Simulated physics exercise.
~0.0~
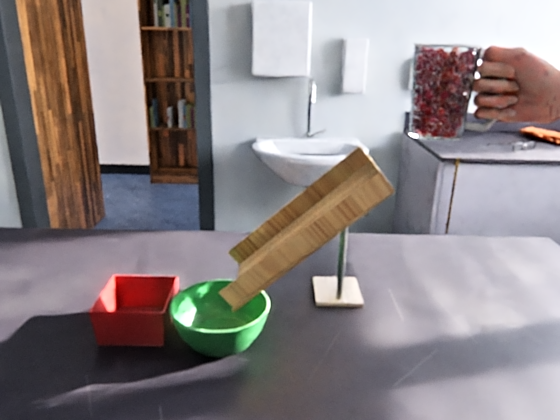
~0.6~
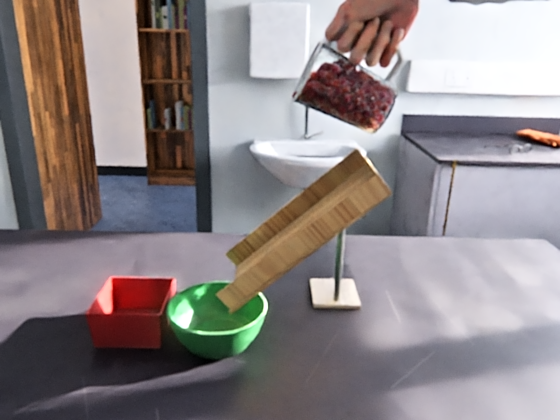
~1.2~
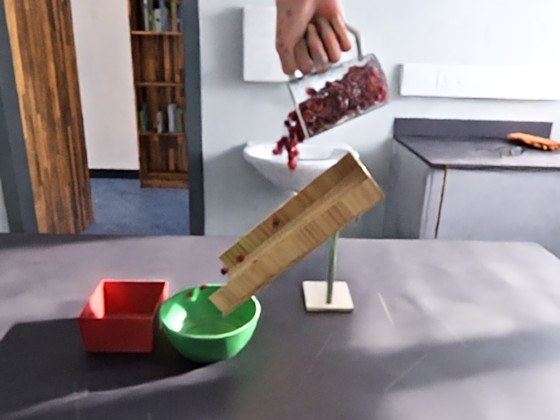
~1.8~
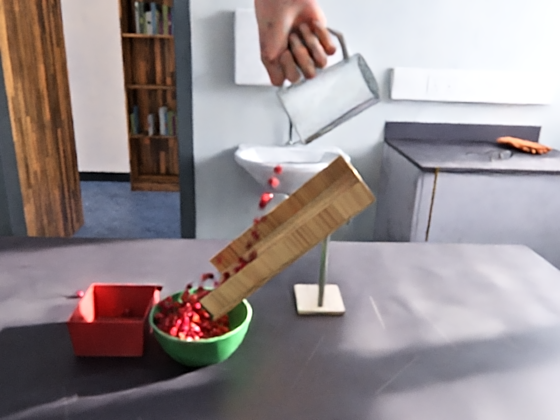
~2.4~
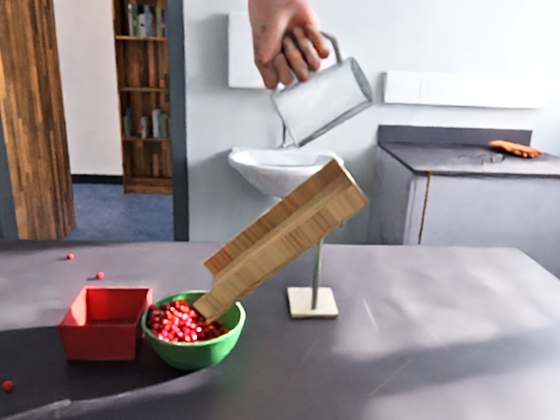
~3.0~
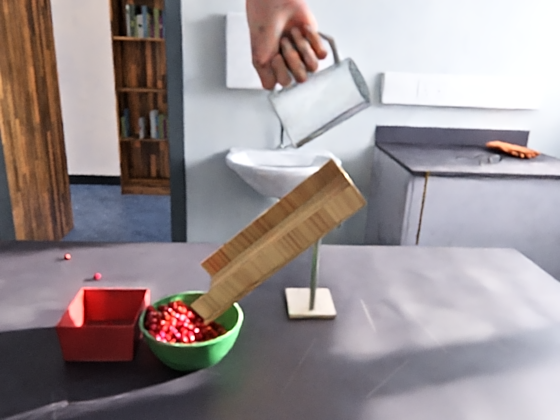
A hand tipping cranberries from a clear cup down a wooden chute, most settling in a green bowl, a few scattering on the table.
